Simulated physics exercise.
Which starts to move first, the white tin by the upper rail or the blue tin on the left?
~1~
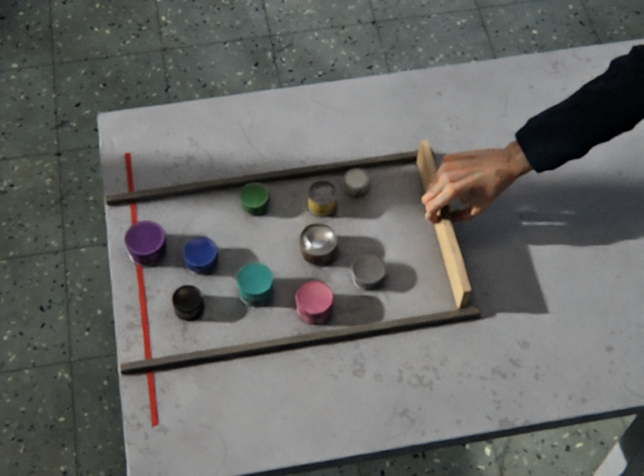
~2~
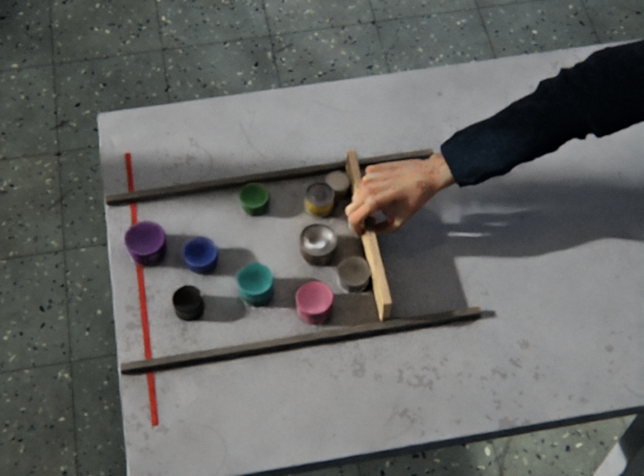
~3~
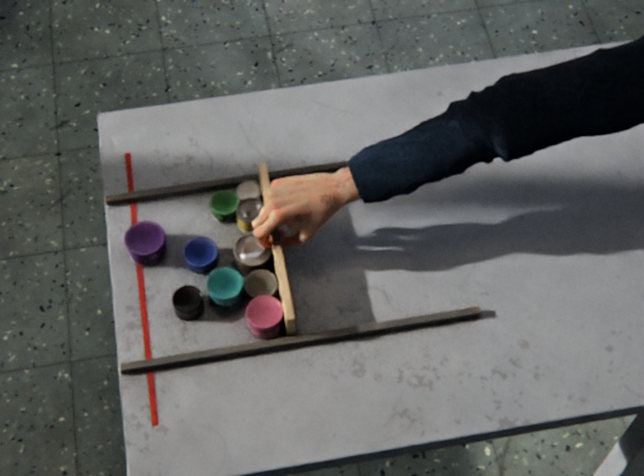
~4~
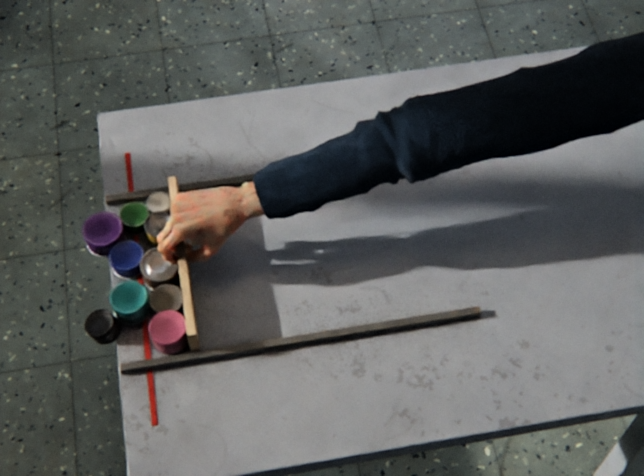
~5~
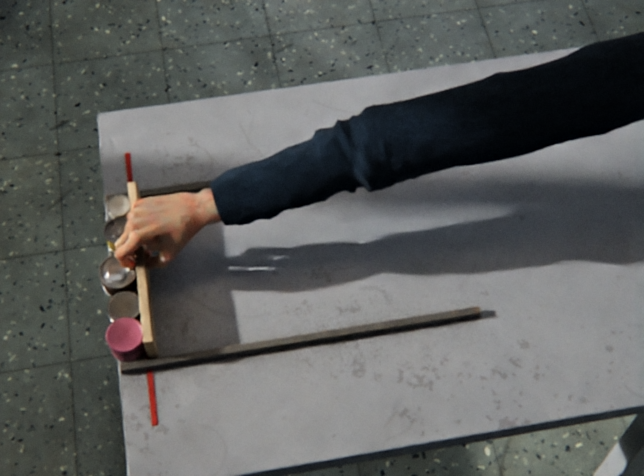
The white tin by the upper rail starts to move first, as the board begins its push, while the blue tin stays still until the board has come much further left.
